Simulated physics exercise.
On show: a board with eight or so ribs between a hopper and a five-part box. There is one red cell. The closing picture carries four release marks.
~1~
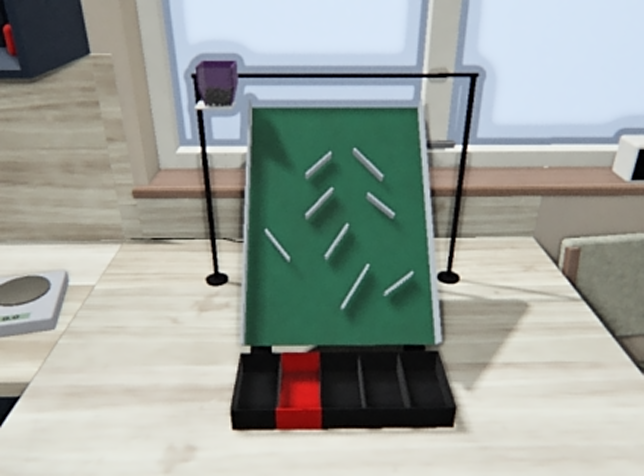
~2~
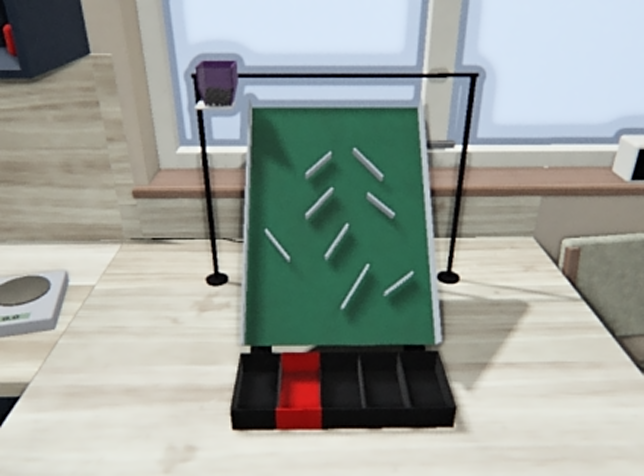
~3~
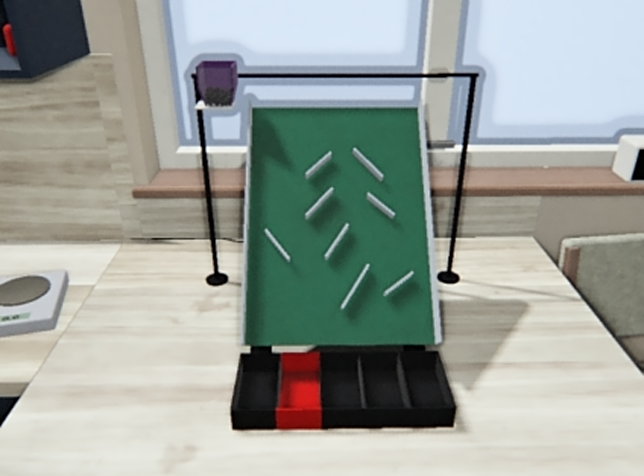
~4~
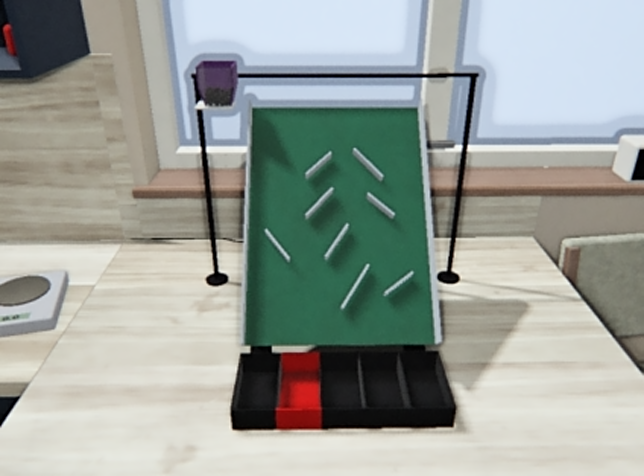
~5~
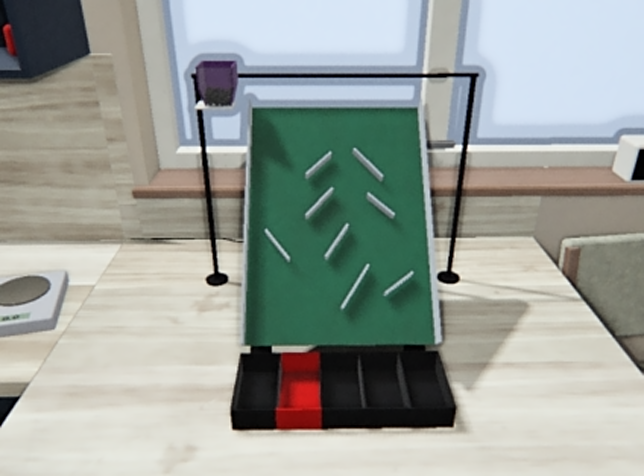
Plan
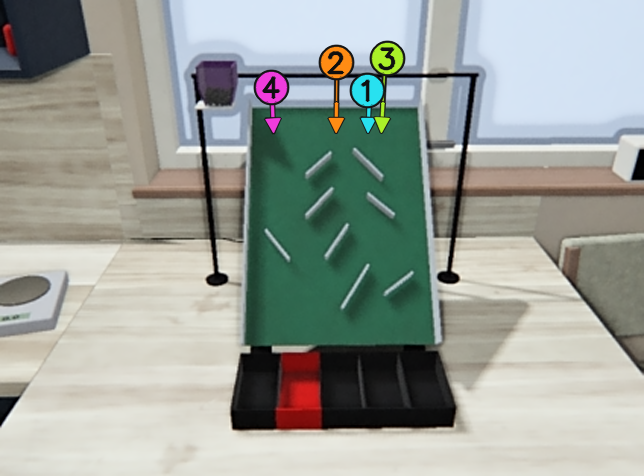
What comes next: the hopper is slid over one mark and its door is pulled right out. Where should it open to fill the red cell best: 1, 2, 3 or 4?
It is 2.
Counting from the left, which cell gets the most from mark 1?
The fifth.
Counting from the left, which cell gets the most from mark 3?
The fifth from the left.
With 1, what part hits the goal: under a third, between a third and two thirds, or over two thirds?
Under a third.
On the marked copy, mark 1 meets the board at (368, 127); mark 2 meets the board at (336, 127); mark 3 meets the board at (381, 127); mark 4 meets the board at (273, 127).
With 1, about a tenth in the red cell, almost all in other cells.
With 2, roughly half in the red cell, roughly a third in other cells, just a few held on the board.
With 3, not one piece in the red cell, almost all in other cells.
With 4, about a tenth in the red cell, the larger part in other cells.
